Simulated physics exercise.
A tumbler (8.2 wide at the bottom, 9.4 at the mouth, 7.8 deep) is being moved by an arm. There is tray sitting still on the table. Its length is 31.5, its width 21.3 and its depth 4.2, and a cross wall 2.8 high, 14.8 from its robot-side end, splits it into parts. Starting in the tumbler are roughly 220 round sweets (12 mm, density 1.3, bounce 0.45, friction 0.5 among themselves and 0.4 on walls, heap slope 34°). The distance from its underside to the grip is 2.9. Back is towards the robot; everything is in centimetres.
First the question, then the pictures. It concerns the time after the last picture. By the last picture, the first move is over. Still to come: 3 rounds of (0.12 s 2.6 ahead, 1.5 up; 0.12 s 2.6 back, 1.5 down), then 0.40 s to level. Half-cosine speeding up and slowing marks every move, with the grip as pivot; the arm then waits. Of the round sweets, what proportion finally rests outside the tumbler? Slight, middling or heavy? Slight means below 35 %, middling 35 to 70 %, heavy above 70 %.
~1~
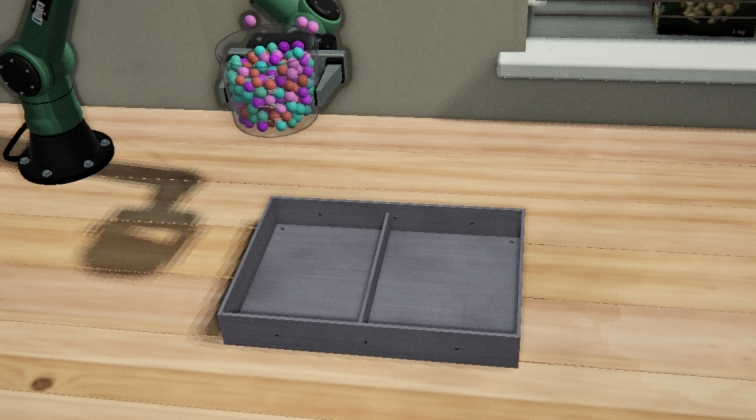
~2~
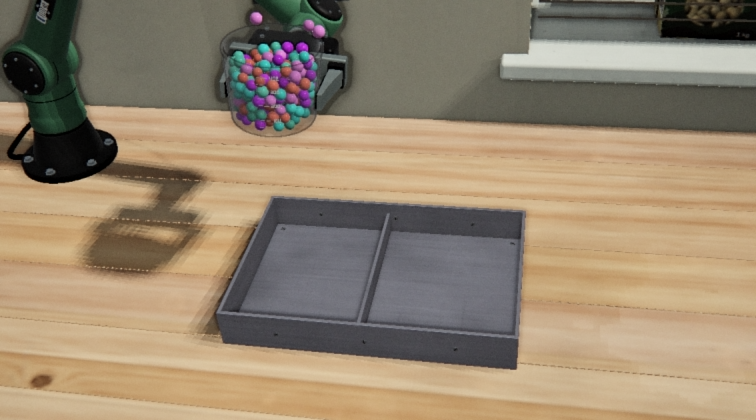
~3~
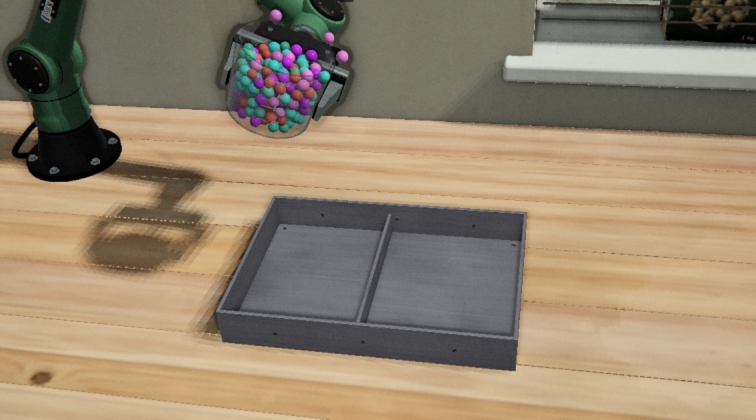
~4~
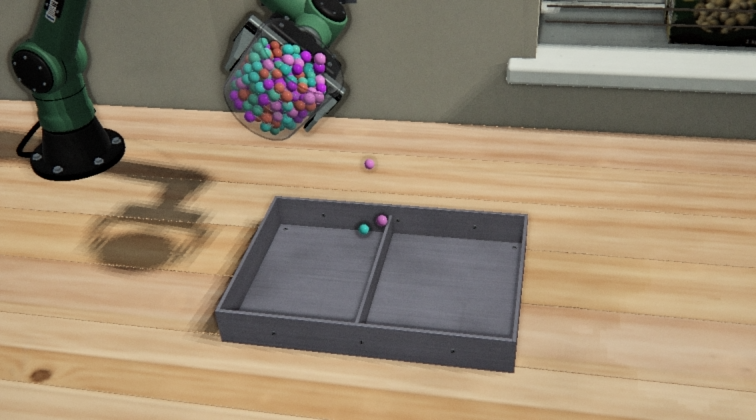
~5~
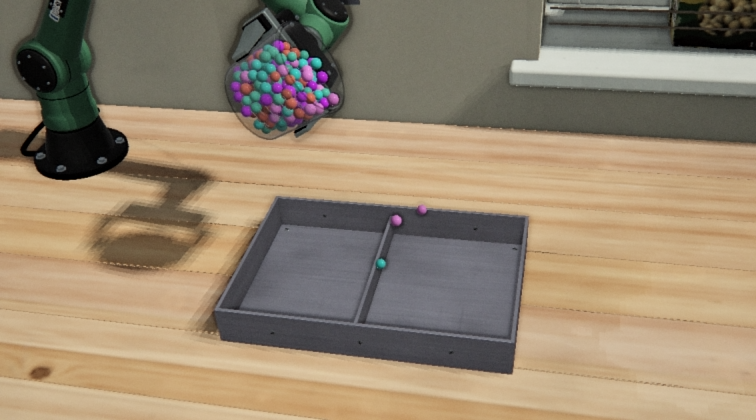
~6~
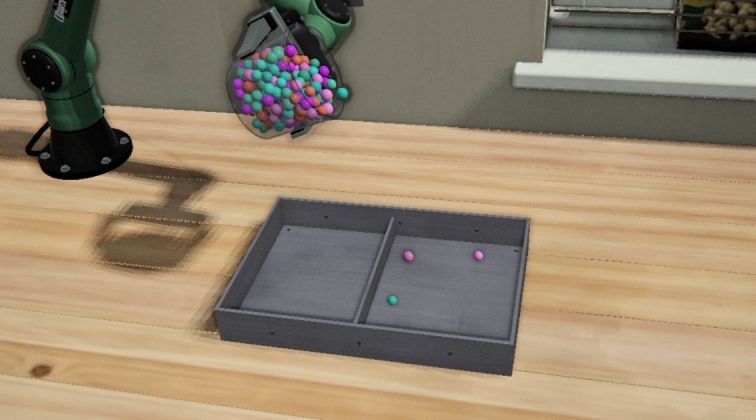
Middling.
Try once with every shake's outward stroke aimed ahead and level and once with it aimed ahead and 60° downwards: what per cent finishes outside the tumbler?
I'd say close to 35 percent for the first and close to 5 percent for the second.
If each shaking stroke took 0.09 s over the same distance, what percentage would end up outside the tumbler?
I'd expect close to 65 per cent then.
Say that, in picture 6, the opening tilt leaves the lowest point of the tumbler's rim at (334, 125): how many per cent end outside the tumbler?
Around 85 in a hundred.
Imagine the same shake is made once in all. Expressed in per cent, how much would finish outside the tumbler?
That would give close to 20 percent.
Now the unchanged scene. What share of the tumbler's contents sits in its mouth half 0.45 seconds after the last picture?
About 65 percent.
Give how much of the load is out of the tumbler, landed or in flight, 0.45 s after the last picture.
Share gone by then: Close to 25 %.
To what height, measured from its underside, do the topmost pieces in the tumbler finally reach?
I'd say close to 6.5 cm.
Then, 0.45 s after the last picture, tilted 63° forward, highest piece 28 above the table; 166 in the tumbler, 32 in the far-side part, 2 in the robot-side part, 23 in flight or on a rim.
Then, 0.90 s after the last picture, tilted 37° forward, highest piece 28 above the table; 119 in the tumbler, 89 in the far-side part, 14 in the robot-side part, 1 in flight or on a rim.
Then, 1.32 s after the last picture, level, highest piece 30 above the table; 118 in the tumbler, 91 in the far-side part, 14 in the robot-side part.
Then, 2.37 s after the last picture, level, highest piece 30 above the table; 118 in the tumbler, 91 in the far-side part, 14 in the robot-side part.
Final count, 118 in the tumbler, 91 in the far-side part, 14 in the robot-side part. That is 47 % outside the tumbler.
